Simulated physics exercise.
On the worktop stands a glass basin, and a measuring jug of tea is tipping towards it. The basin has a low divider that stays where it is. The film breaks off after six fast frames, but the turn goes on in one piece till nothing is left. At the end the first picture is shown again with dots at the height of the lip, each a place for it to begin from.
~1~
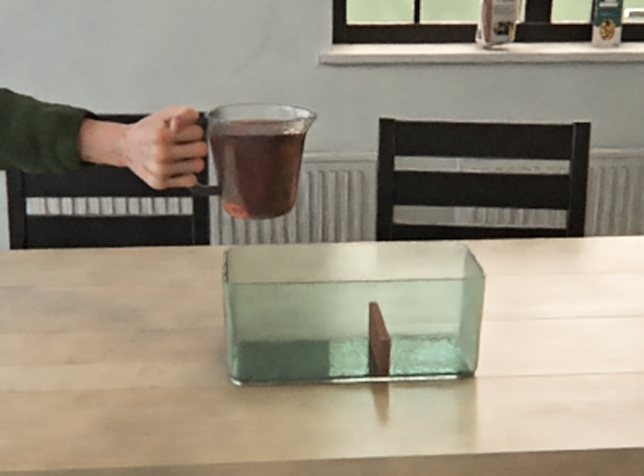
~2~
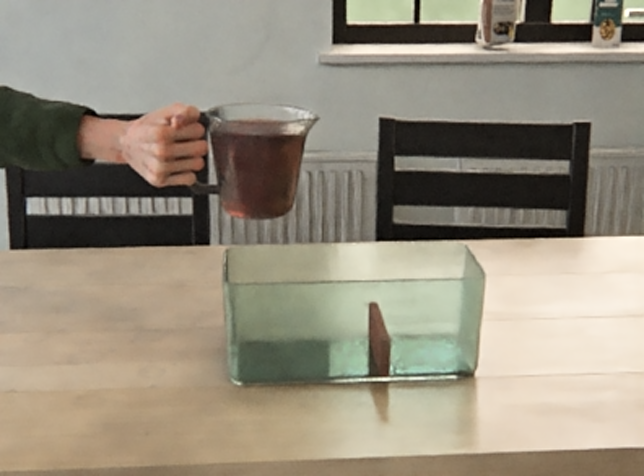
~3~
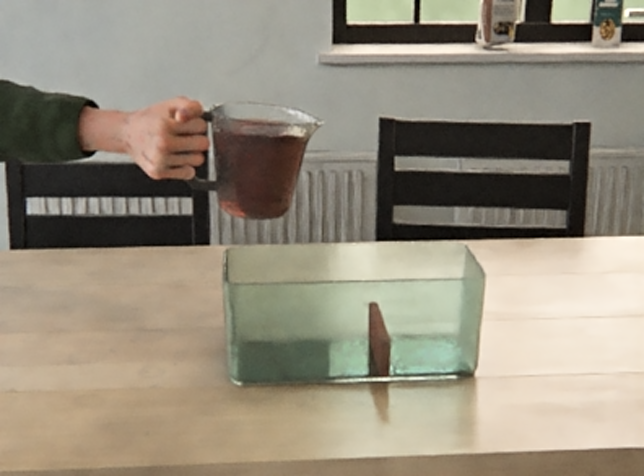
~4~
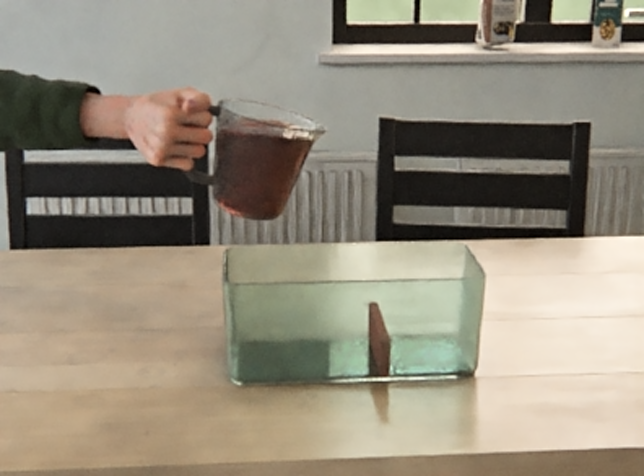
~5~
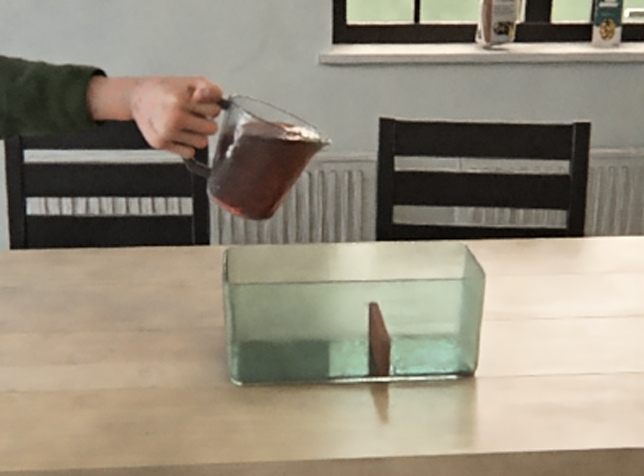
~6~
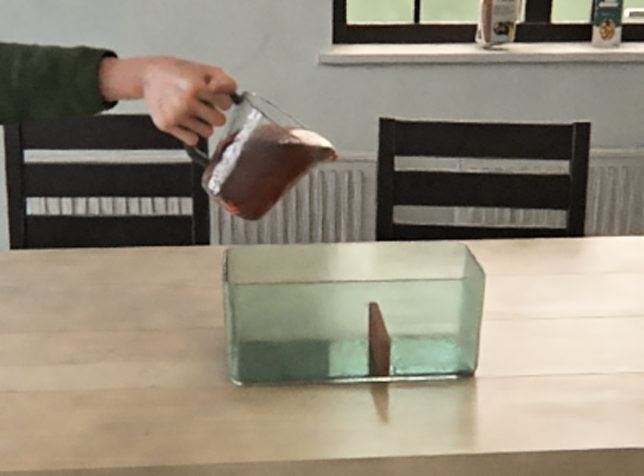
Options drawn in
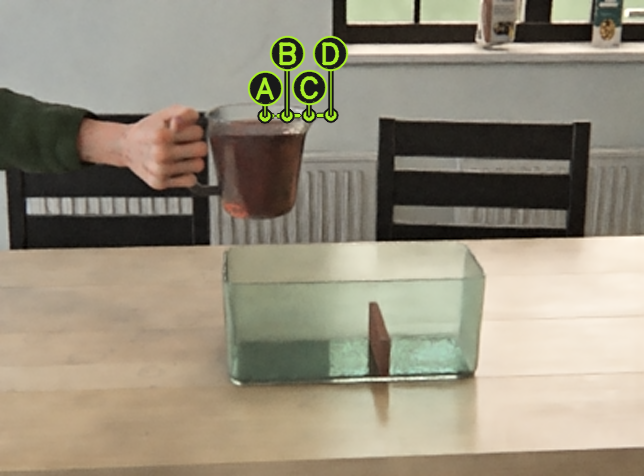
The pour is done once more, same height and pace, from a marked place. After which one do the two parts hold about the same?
Dot D.
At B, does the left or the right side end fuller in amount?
The left one.
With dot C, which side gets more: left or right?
The left one.
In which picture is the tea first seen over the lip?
In picture 6.
On the marked copy, A at (265, 116); B at (287, 115); C at (309, 115); D at (330, 115).
For dot A, about 91 % ends left of the wall and 7 % right of it.
For dot B, about 92 % ends left of the wall and 5 % right of it; 3 % is lost outside.
For dot C, about 82 % ends left of the wall and 16 % right of it.
For dot D, about 55 % ends left of the wall and 44 % right of it.
